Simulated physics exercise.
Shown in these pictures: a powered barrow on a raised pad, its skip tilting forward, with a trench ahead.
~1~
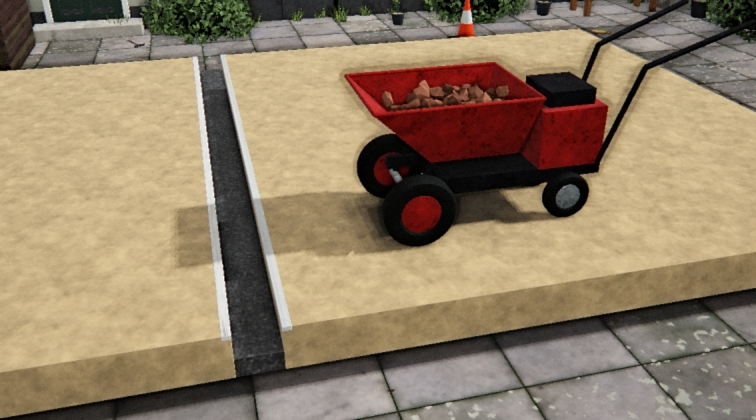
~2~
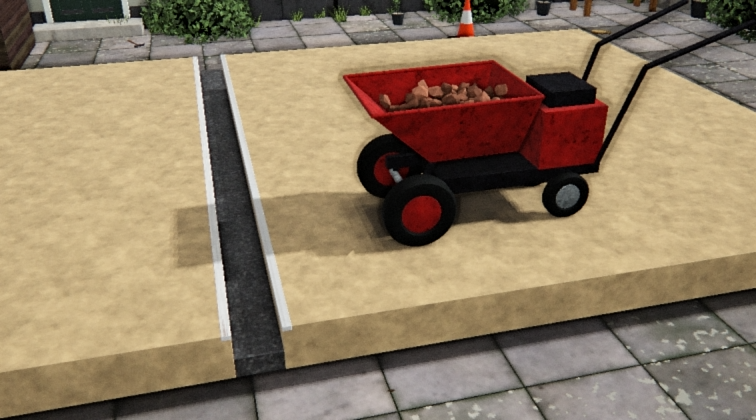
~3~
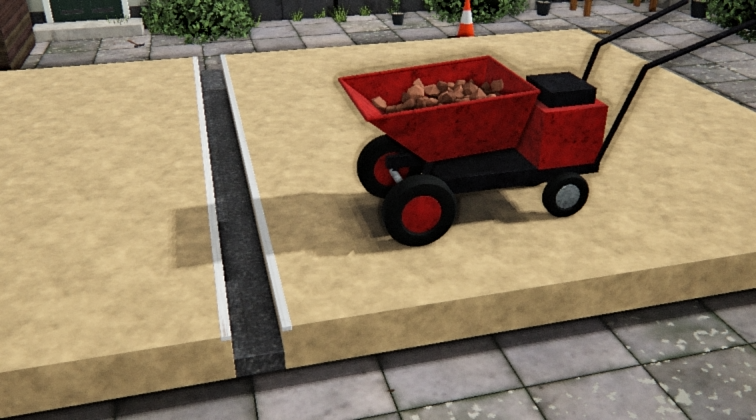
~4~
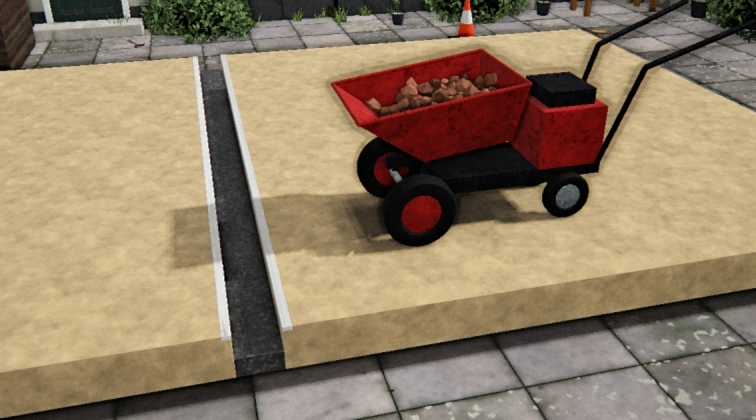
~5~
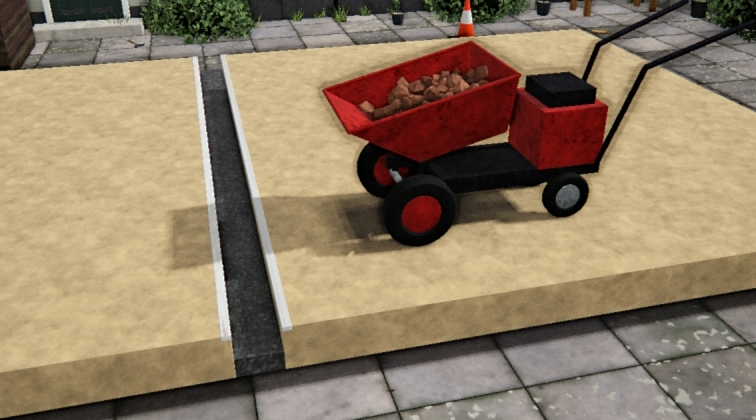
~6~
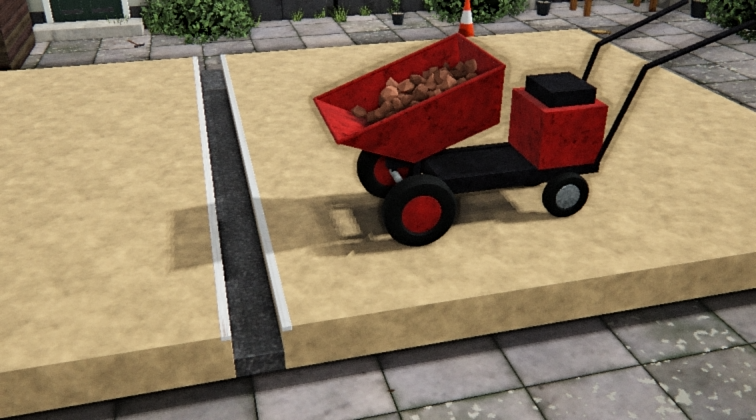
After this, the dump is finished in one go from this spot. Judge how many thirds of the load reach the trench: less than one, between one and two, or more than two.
Okay, so the amount in the trench ends inside the middle band of one-third to two-thirds.
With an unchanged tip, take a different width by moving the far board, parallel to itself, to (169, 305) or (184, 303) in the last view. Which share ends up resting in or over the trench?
The first try comes to close to 60 per cent, the next to 60 per cent.
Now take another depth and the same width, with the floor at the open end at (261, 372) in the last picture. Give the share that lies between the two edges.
Estimate: Approx. 50 per cent.
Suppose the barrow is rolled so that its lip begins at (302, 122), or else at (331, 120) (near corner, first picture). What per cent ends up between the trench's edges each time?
You'd get around 20 in a hundred, then 60 in a hundred.
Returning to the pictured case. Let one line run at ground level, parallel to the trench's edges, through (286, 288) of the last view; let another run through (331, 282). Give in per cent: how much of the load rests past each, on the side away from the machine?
Close to 60 per cent, then close to 70 per cent.
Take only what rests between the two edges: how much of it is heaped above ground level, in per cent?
Roughly 10 in a hundred.
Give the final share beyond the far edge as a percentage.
About 5 per cent.
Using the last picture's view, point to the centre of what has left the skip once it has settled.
About (248, 248).
Soon after the last picture, skip tipped steeply; all in the skip.
A little later, skip tipped right over; about two thirds in the skip; about a quarter short of the trench; a small part in or heaped over the trench; a stray few falling.
Later still, skip tipped right over; about a quarter in the skip; about a quarter short of the trench; about half in or heaped over the trench; a small part beyond it.
By the end, skip tipped right over; about a quarter in the skip; about a quarter short of the trench; about half in or heaped over the trench; a small part beyond it.
